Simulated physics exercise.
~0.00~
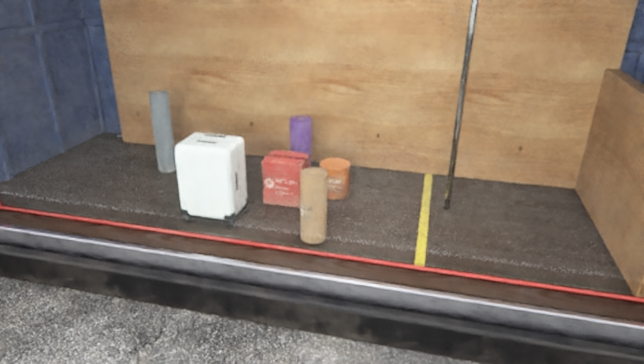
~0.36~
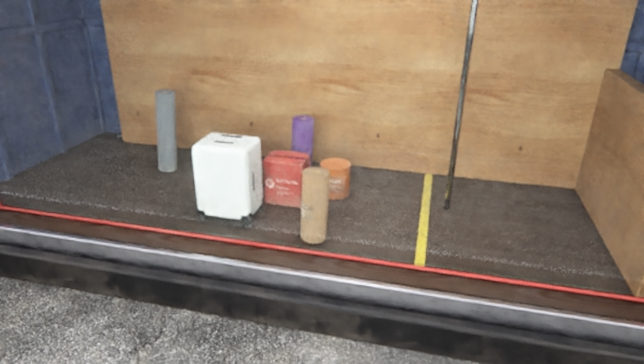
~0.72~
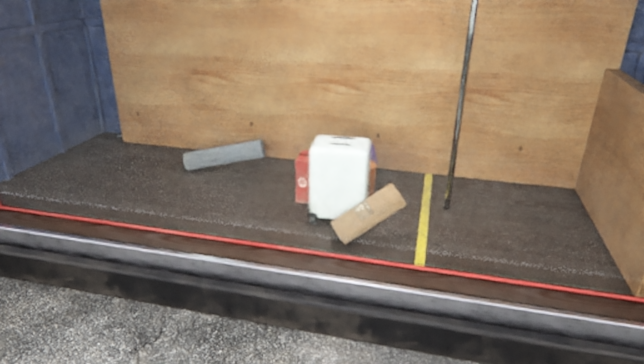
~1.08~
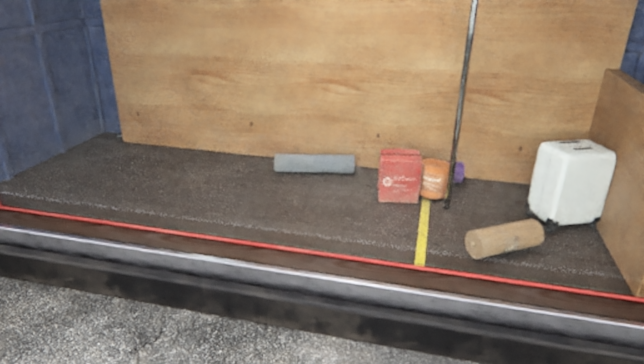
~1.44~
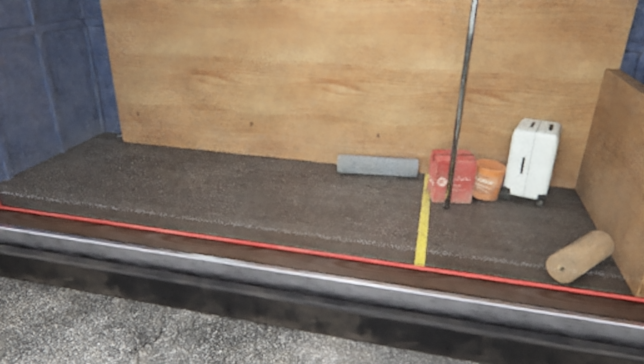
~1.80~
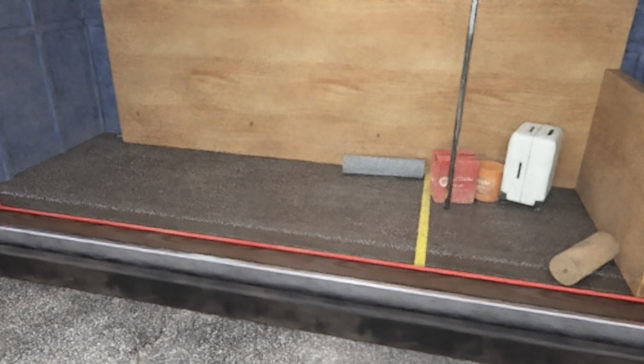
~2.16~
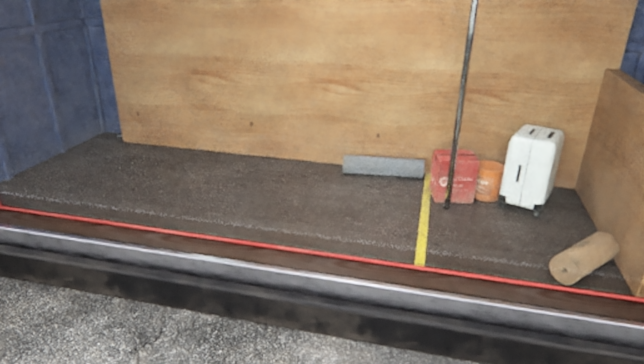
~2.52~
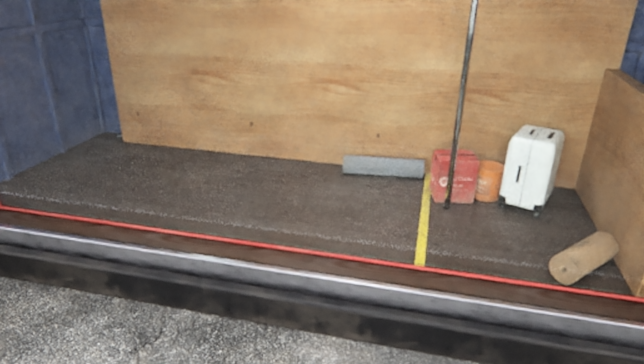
A white wheeled case begins rolling right across the dark carpeted floor of a wood-backed bay, while the cylinders and the red carton beside it stay upright. Then everything shifts right, the grey roll toppling onto its side and the brown roll tipping over as the case passes in front of the carton. The case crosses the yellow line and reaches the right end, with the carton, orange bucket and rolls moving after it. It drifts back left beside the bucket. Finally all settles, the grey roll short of the line and the upright carton beyond it.
